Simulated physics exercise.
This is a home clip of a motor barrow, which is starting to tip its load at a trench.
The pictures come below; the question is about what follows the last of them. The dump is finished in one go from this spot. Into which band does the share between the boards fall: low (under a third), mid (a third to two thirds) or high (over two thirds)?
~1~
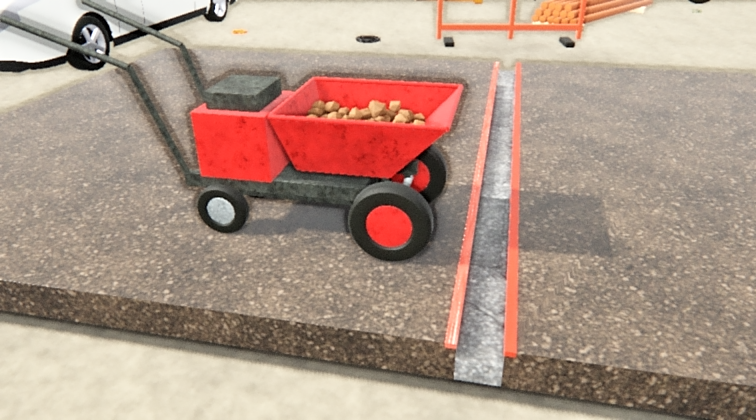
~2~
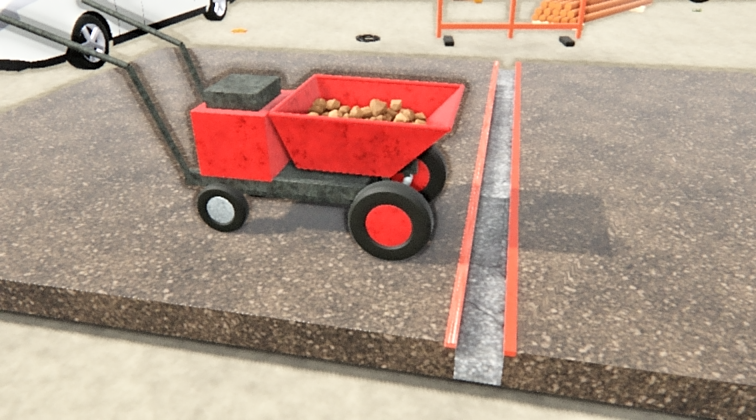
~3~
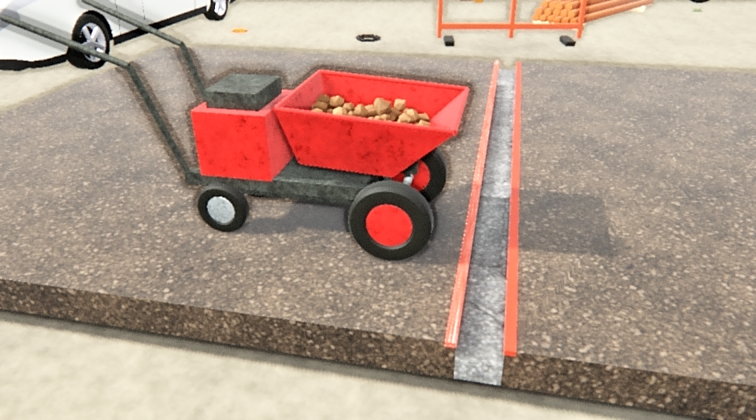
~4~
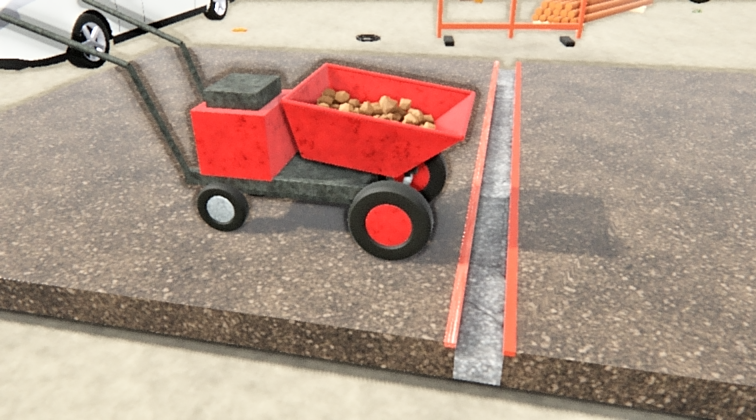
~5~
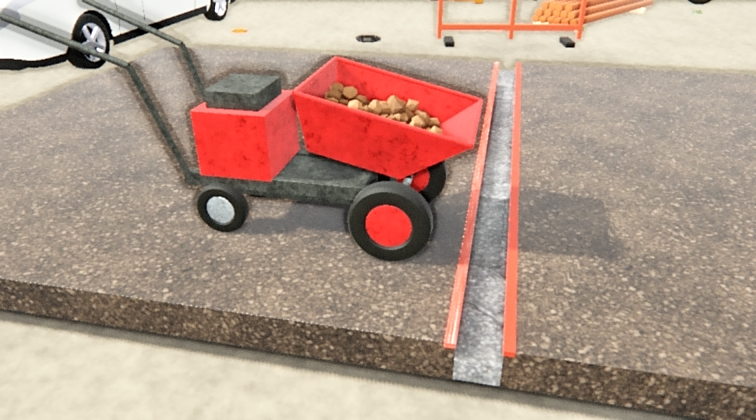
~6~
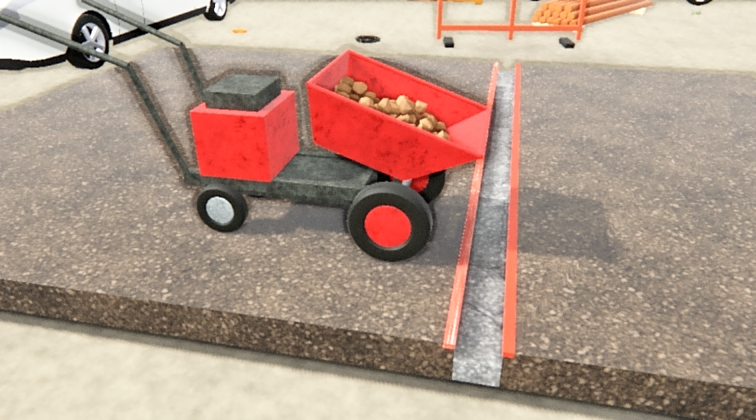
The low band.
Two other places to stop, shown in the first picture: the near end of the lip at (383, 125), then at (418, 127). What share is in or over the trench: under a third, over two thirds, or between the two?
Note - position 1: Between a third and two thirds; position 2: The middle third.
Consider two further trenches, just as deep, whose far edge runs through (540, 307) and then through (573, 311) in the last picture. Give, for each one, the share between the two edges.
I'd expect close to 40 in a hundred and then close to 80 in a hundred.
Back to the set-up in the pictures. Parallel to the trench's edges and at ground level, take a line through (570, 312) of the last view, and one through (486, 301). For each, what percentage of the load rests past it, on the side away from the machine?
About 20 and 80 %.
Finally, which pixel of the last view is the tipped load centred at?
Around (547, 239).
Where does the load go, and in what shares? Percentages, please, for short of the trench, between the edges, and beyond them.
In percent, short 0, between 5 and beyond 75.
Shortly afterwards, skip tipped steeply; the whole lot in the skip.
Next, skip tipped steeply; the bulk in the skip; a little beyond it; only a few falling.
Some moments later, skip tipped right over; near a quarter in the skip; only a few in or heaped over the trench; the bulk beyond it.
In the end, skip tipped right over; near a quarter in the skip; only a few in or heaped over the trench; the bulk beyond it.
